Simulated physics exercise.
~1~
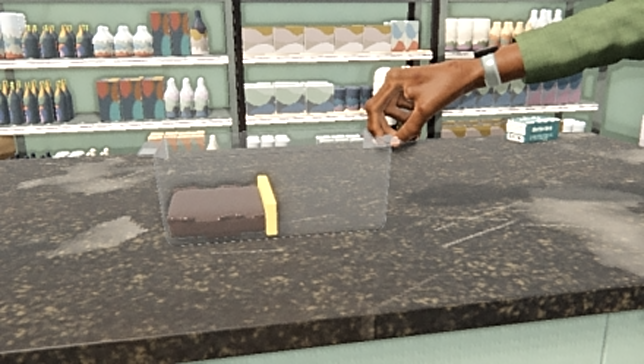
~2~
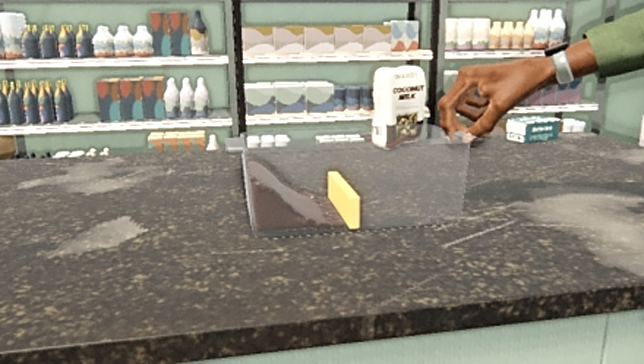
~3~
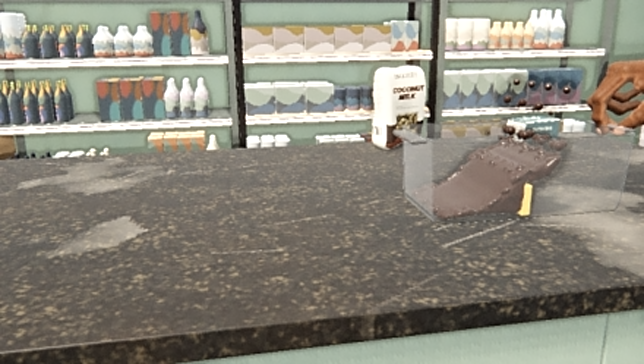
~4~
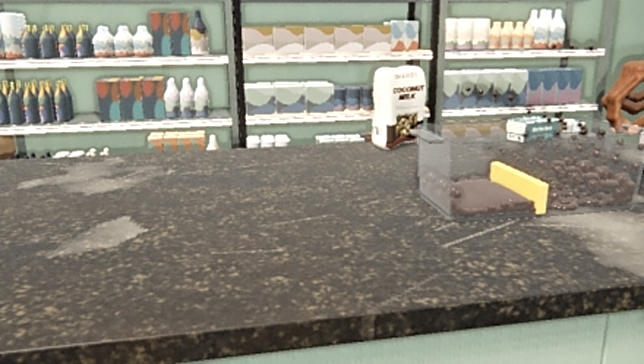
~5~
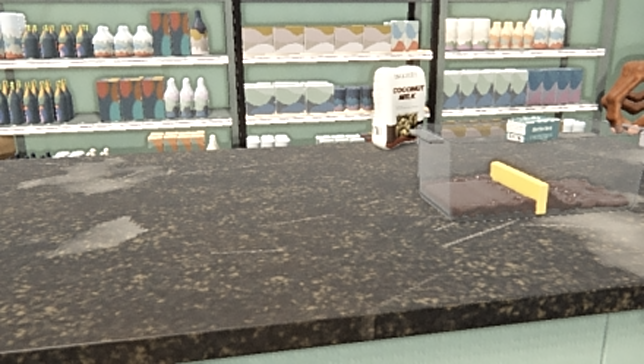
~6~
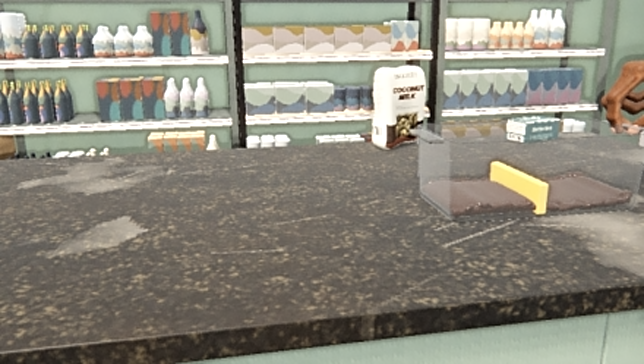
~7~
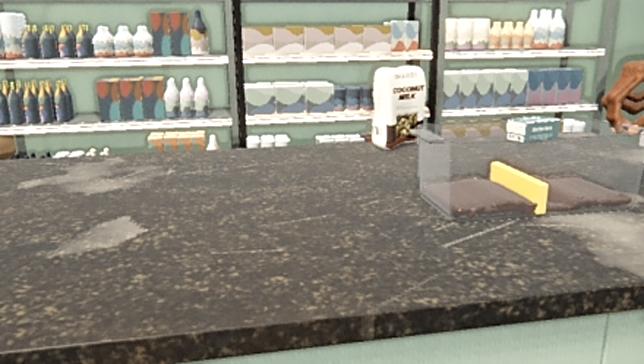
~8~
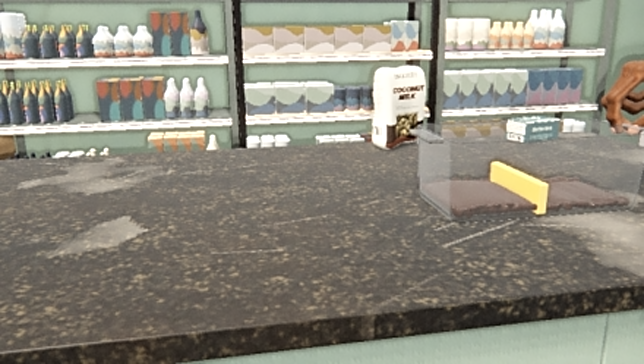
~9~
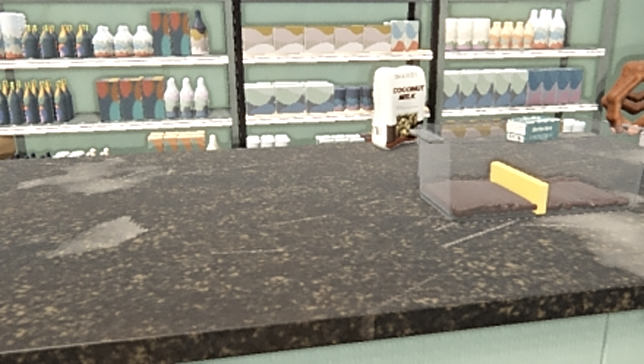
A hand pulls a clear tub right, and brown liquid sloshes across its yellow divider, settling on both sides.
